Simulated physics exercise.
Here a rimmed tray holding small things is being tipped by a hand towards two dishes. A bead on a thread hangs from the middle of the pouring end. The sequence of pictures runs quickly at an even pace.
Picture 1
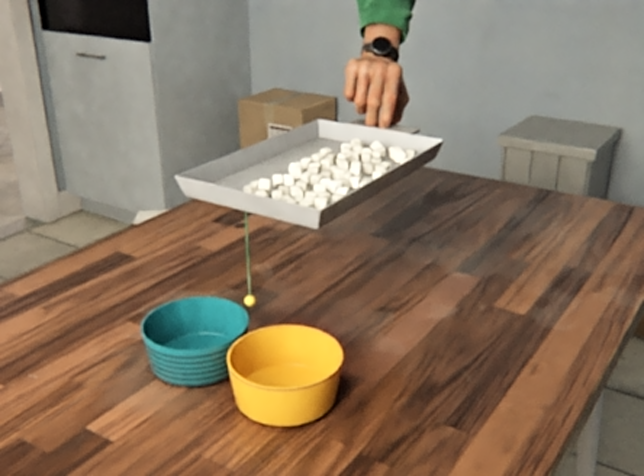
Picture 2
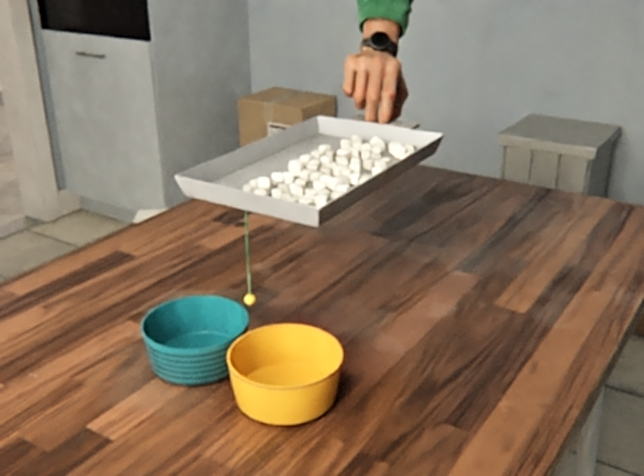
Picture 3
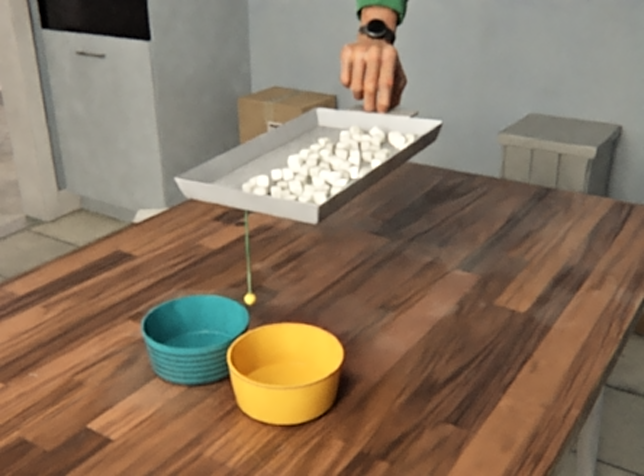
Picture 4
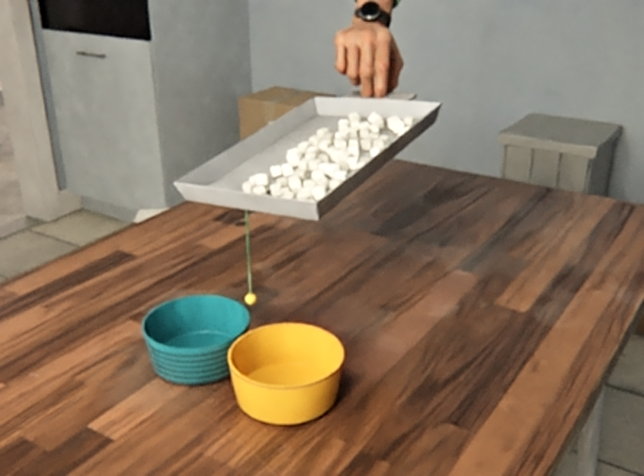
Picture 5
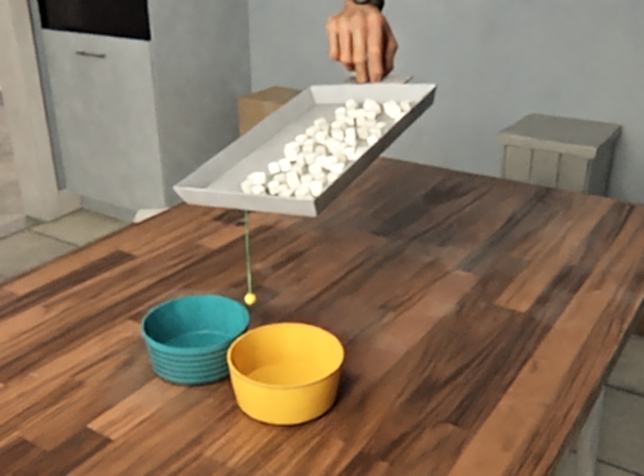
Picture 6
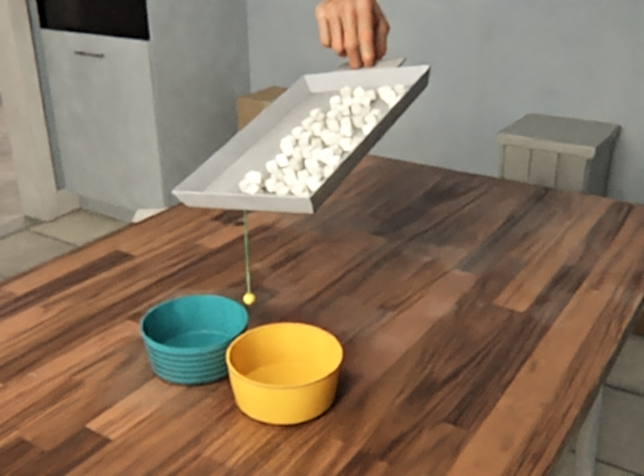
On a wooden table stood a teal bowl and a yellow bowl, and above them a hand gradually raised the far end of a grey tray of white cubes, tilting it more steeply towards the bowls.
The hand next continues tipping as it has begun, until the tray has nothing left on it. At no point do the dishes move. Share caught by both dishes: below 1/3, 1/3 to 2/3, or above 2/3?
Between the two of them they take in a middle share, a third to two thirds.
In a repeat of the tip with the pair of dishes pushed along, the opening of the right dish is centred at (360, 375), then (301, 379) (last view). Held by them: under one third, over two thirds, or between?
Earlier place: Under a third. Later place: Less than a third.
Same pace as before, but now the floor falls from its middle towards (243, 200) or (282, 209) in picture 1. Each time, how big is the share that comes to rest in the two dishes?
The first gives 70 %, the second 90 %.
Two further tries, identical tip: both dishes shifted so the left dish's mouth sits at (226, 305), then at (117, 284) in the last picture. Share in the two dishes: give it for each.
I'd expect some 50 percent, and then some 90 percent.
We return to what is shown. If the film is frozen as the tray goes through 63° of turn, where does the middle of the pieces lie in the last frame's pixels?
The middle of the pieces shows up near (222, 171).
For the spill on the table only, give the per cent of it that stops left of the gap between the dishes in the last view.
About 90 percent of the spill.
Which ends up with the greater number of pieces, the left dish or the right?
Looks like the left-placed one wins this one.
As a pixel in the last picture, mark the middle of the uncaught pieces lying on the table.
Centre at rest: About (162, 304).
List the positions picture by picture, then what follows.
The first frame shows corners of the pouring end near (184, 175) and (317, 207), level; middle of the load near (339, 175), sugar cubes; left dish near (160, 362); right dish near (251, 400); bead on its thread near (250, 301).
The second frame shows corners of the pouring end near (184, 175) and (317, 205), level; middle of the load near (339, 171).
The third frame shows corners of the pouring end near (183, 177) and (316, 202), tipped barely, lowest at the left corner; middle of the load near (338, 165).
The fourth frame shows corners of the pouring end near (182, 181) and (314, 199), tipped a little, lowest at the left corner; middle of the load near (337, 156).
The fifth frame shows corners of the pouring end near (181, 185) and (311, 196), tipped a little, lowest at the left corner; middle of the load near (335, 148).
The sixth frame shows corners of the pouring end near (180, 189) and (307, 193), tipped clearly, lowest at the left corner; middle of the load near (330, 139); left dish near (159, 361); right dish near (250, 398).
Shortly afterwards, tray tipped steeply; the whole lot on the tray.
Next, tray tipped past a quarter turn; the bulk on the tray; a little in the left dish; near a quarter outside both.
Some moments later, tray tipped past a quarter turn; near half in the left dish; near half outside both.
In the end, tray tipped past a quarter turn; none at all in the right dish; near half in the left dish; near half outside both.
